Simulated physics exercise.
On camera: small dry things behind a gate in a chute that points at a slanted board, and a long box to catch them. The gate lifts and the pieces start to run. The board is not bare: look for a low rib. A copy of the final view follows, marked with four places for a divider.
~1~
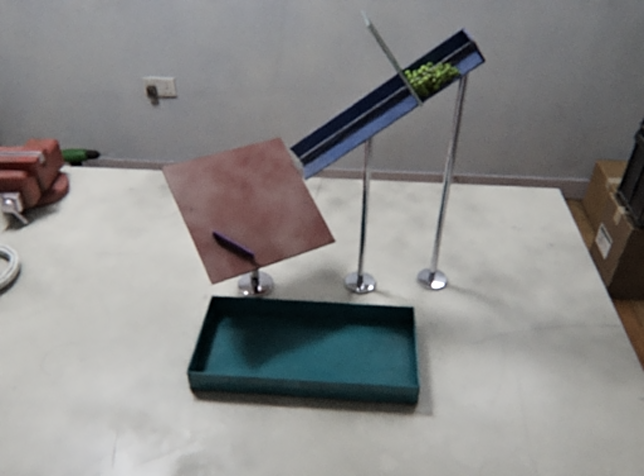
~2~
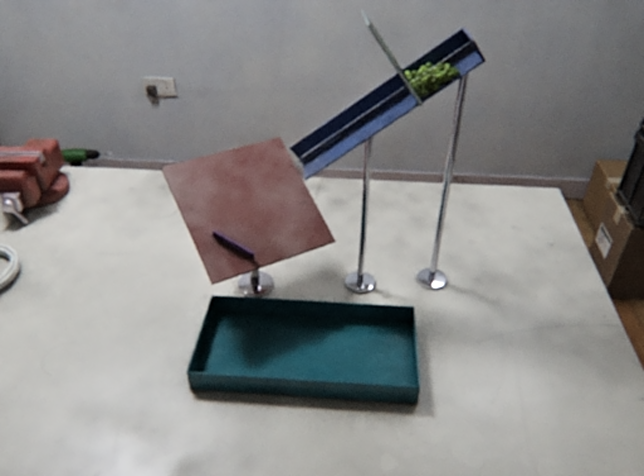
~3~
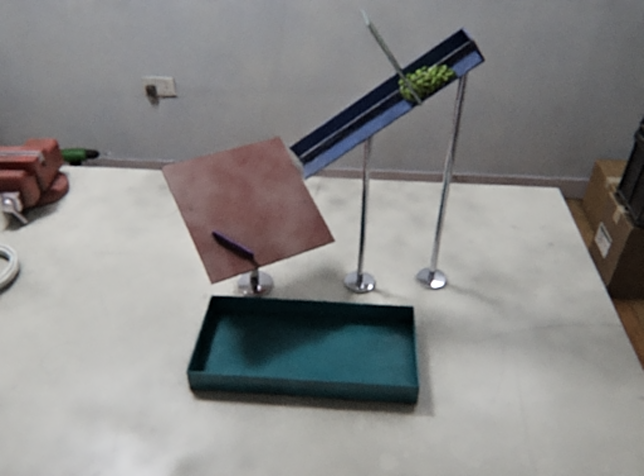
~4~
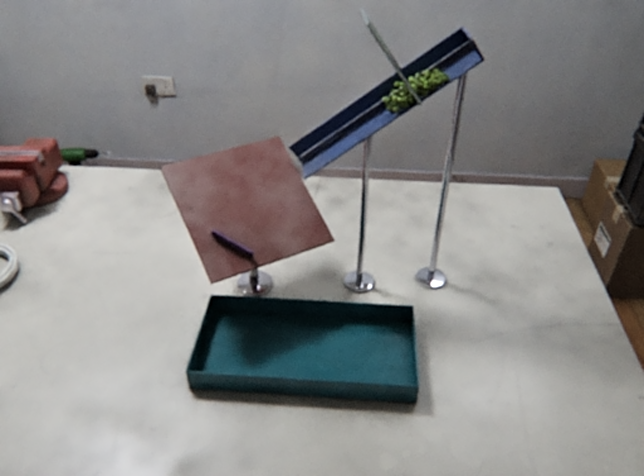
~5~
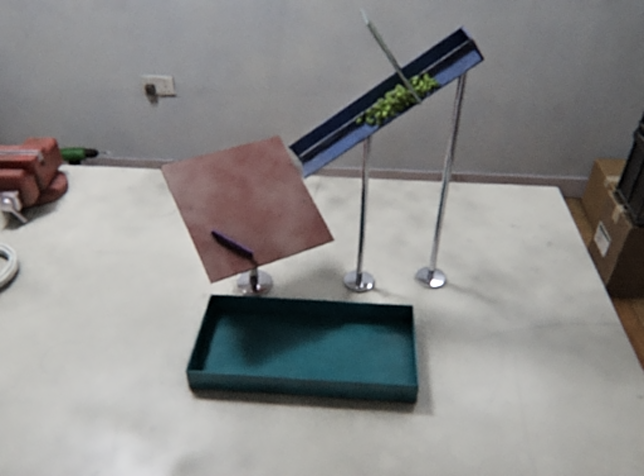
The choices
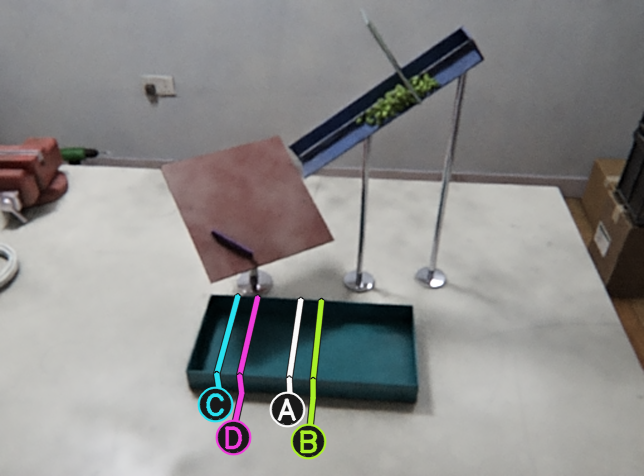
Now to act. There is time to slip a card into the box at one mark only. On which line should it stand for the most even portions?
I would pick line A.
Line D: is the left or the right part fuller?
Right.
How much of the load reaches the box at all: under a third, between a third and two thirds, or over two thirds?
About that: Over two thirds.
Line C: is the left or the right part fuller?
More lands on the right.
On the marked copy, line A crosses the front rim at (289, 377); line B crosses the front rim at (313, 379); line C crosses the front rim at (216, 373); line D crosses the front rim at (239, 374).
If A is chosen, of what is caught, roughly half on the left of the divider, roughly half on the right.
If B is chosen, of what is caught, almost all on the left of the divider, just a few on the right.
If C is chosen, of what is caught, about a tenth on the left of the divider, almost all on the right.
If D is chosen, of what is caught, about a tenth on the left of the divider, the larger part on the right.
